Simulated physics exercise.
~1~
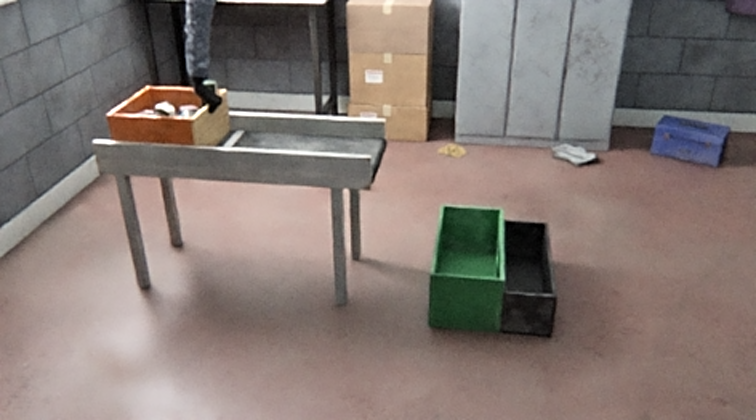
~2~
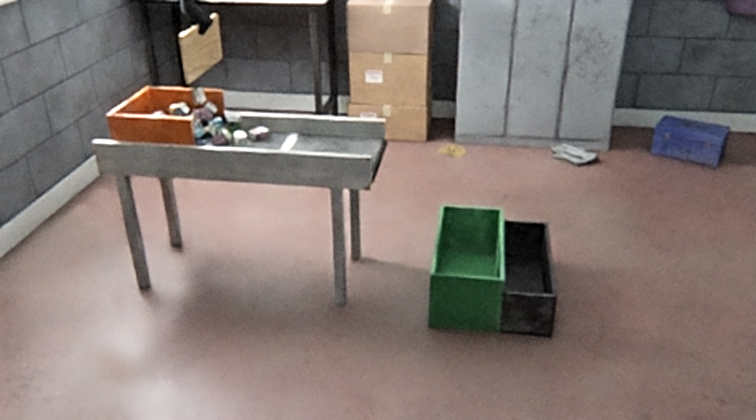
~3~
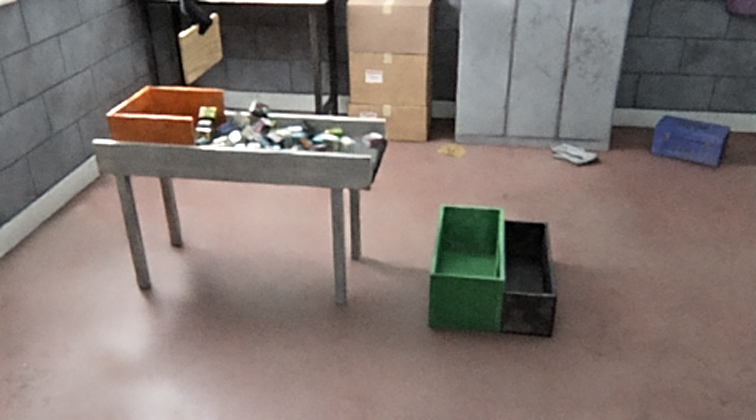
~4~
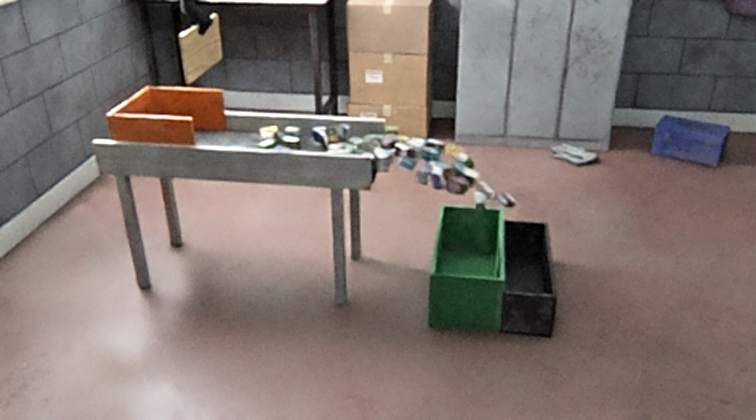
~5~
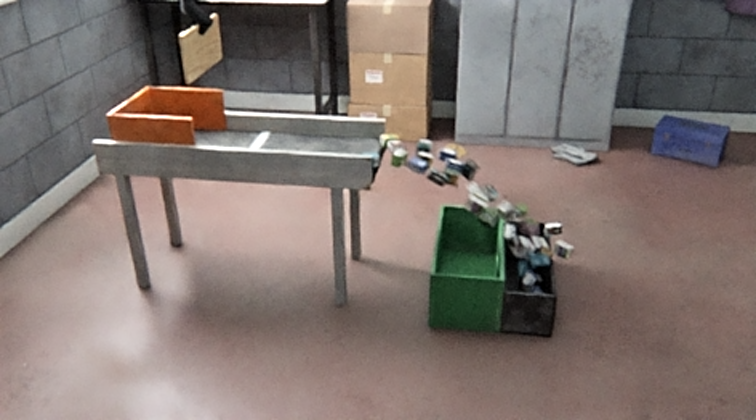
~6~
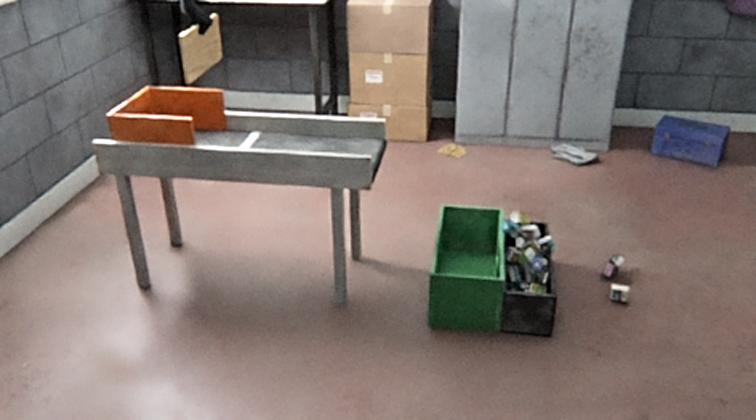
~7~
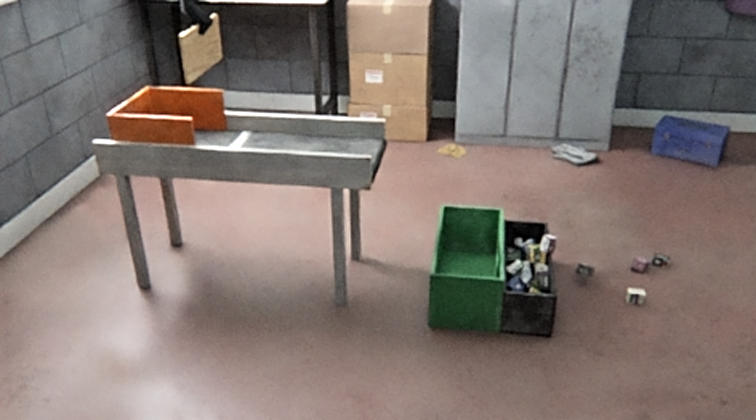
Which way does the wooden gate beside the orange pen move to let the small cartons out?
The gate moves up, clear of the conveyor, and the cartons then spill out beneath it.
